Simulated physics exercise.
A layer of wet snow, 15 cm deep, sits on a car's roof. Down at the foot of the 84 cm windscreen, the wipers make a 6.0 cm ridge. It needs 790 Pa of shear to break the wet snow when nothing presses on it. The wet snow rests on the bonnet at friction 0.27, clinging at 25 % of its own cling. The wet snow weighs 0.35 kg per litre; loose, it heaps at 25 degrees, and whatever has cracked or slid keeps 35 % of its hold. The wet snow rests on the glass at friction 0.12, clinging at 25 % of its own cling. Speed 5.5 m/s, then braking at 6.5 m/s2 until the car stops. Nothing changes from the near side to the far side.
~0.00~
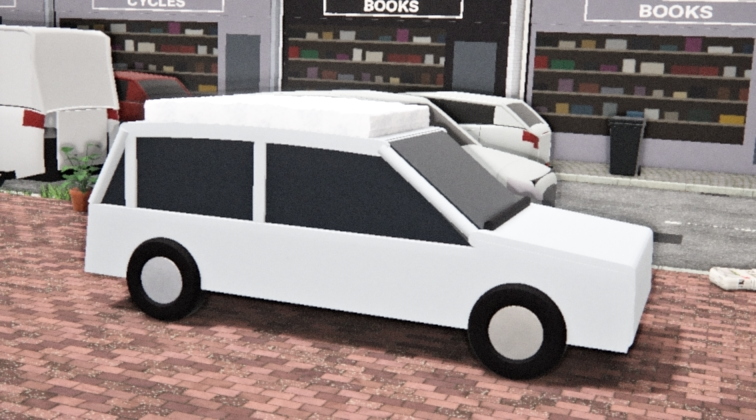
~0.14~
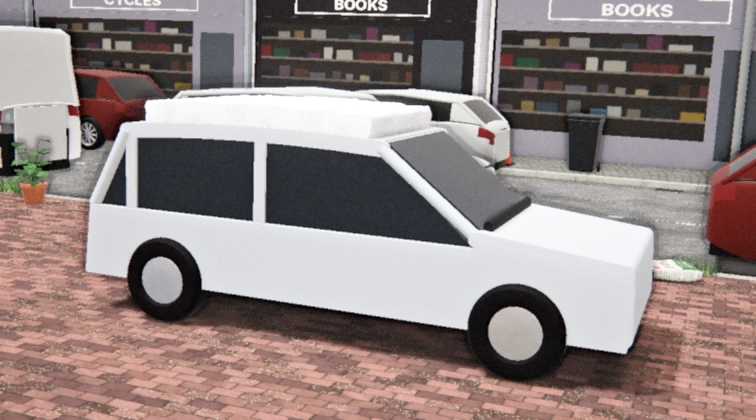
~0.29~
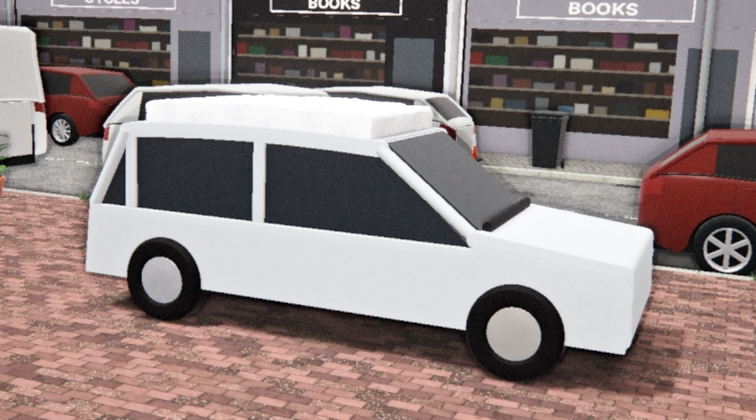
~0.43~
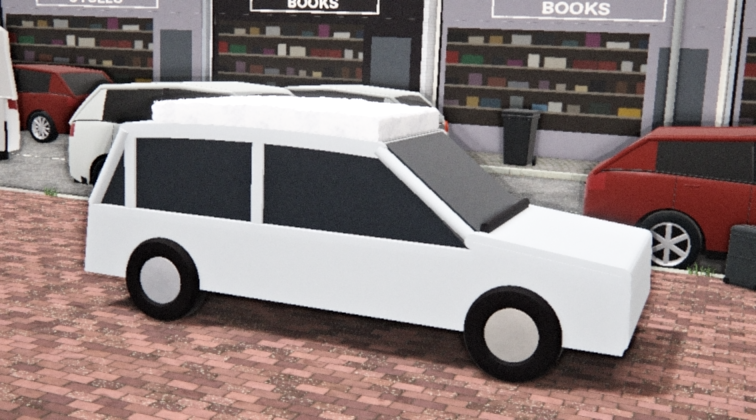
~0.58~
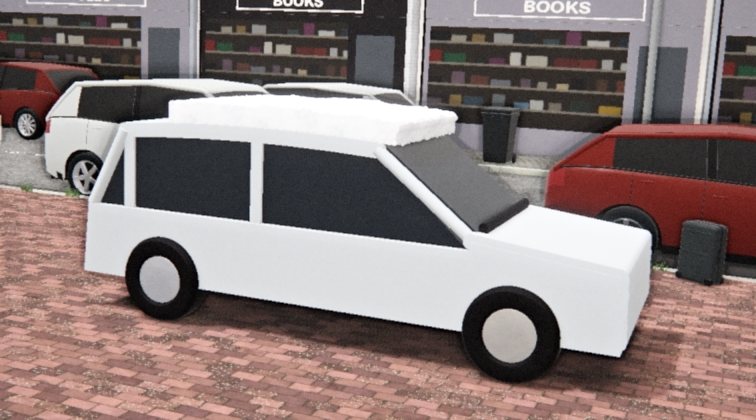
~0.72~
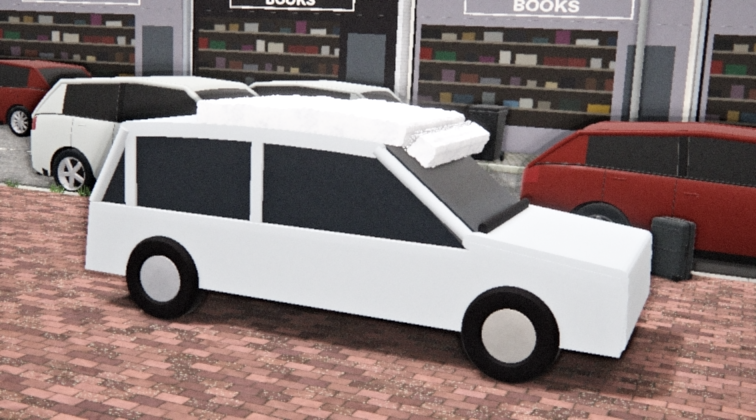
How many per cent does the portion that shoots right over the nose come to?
It comes to roughly 81 per cent.
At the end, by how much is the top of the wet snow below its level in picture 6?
Roughly 55 cm.
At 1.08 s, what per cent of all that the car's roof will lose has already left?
My estimate: Some 70 per cent.
After 1.08 s, 27 % of the snow is on the roof, 39 % on the glass, 34 % on the bonnet and none has gone off the nose.
After 1.50 s, none of the snow is on the roof, none on the glass, 79 % on the bonnet and 21 % has gone off the nose.
After 1.92 s, none of the snow is on the roof, none on the glass, 41 % on the bonnet and 59 % has gone off the nose.
After 2.35 s, none of the snow is on the roof, none on the glass, 19 % on the bonnet and 80 % has gone off the nose.
After 2.60 s, none of the snow is on the roof, none on the glass, 19 % on the bonnet and 81 % has gone off the nose.
